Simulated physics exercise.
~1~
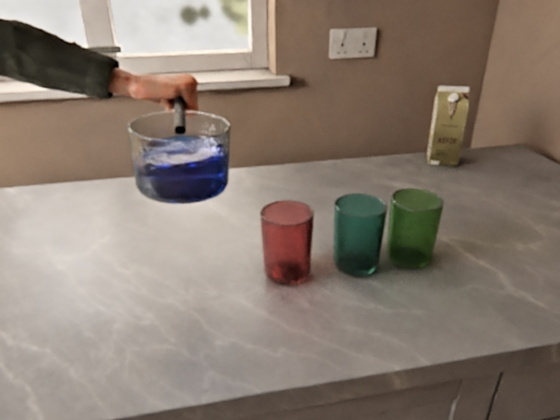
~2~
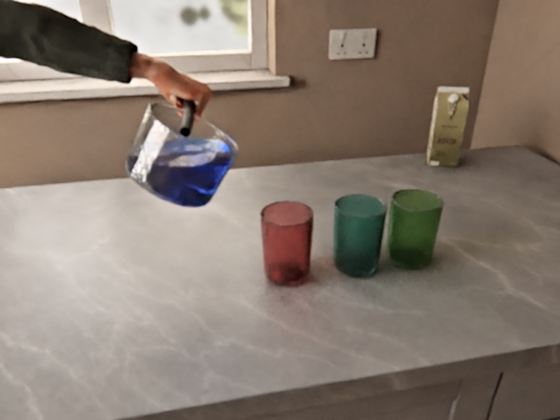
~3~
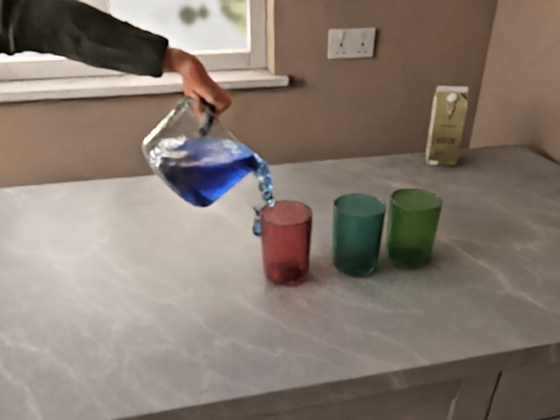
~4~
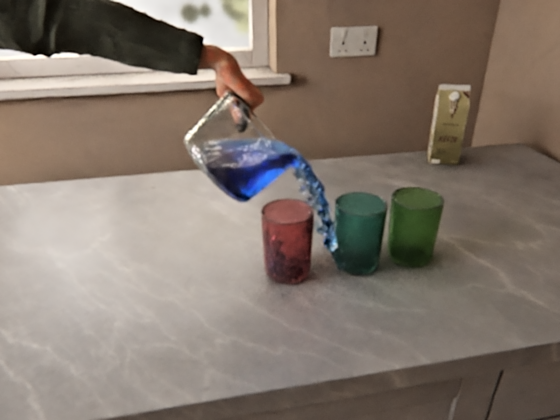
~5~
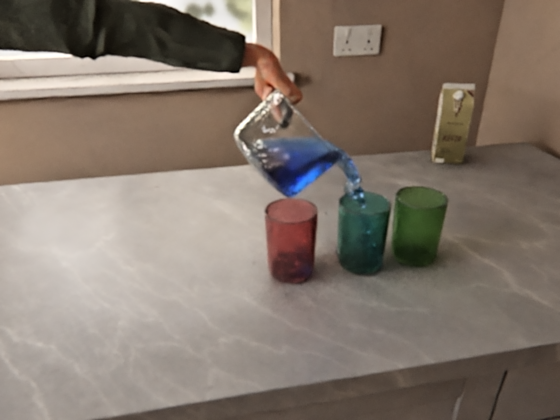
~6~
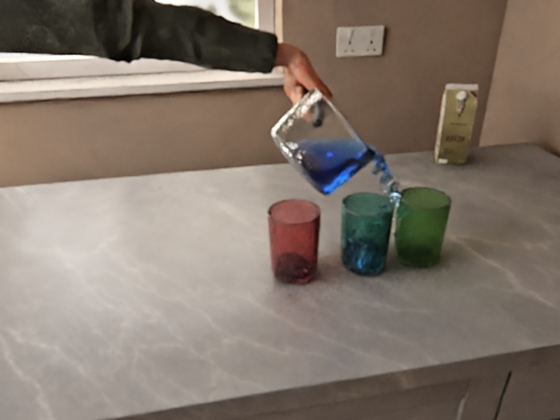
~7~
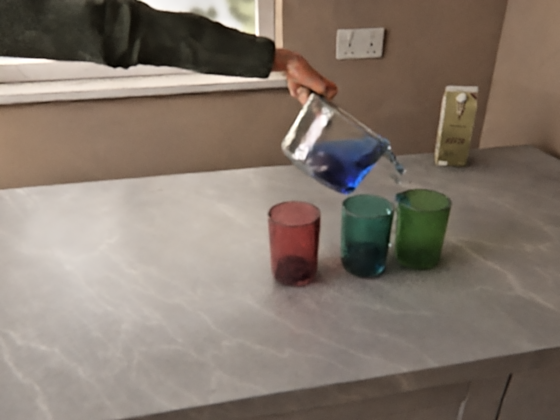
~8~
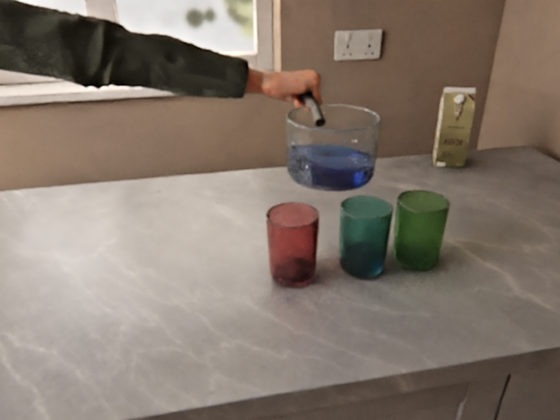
In this clip, a hand tilts a small glass pot of blue water and carries it rightwards over red, teal and green drinking glasses, pouring as it moves, then brings it level again above the worktop with some blue water still inside.
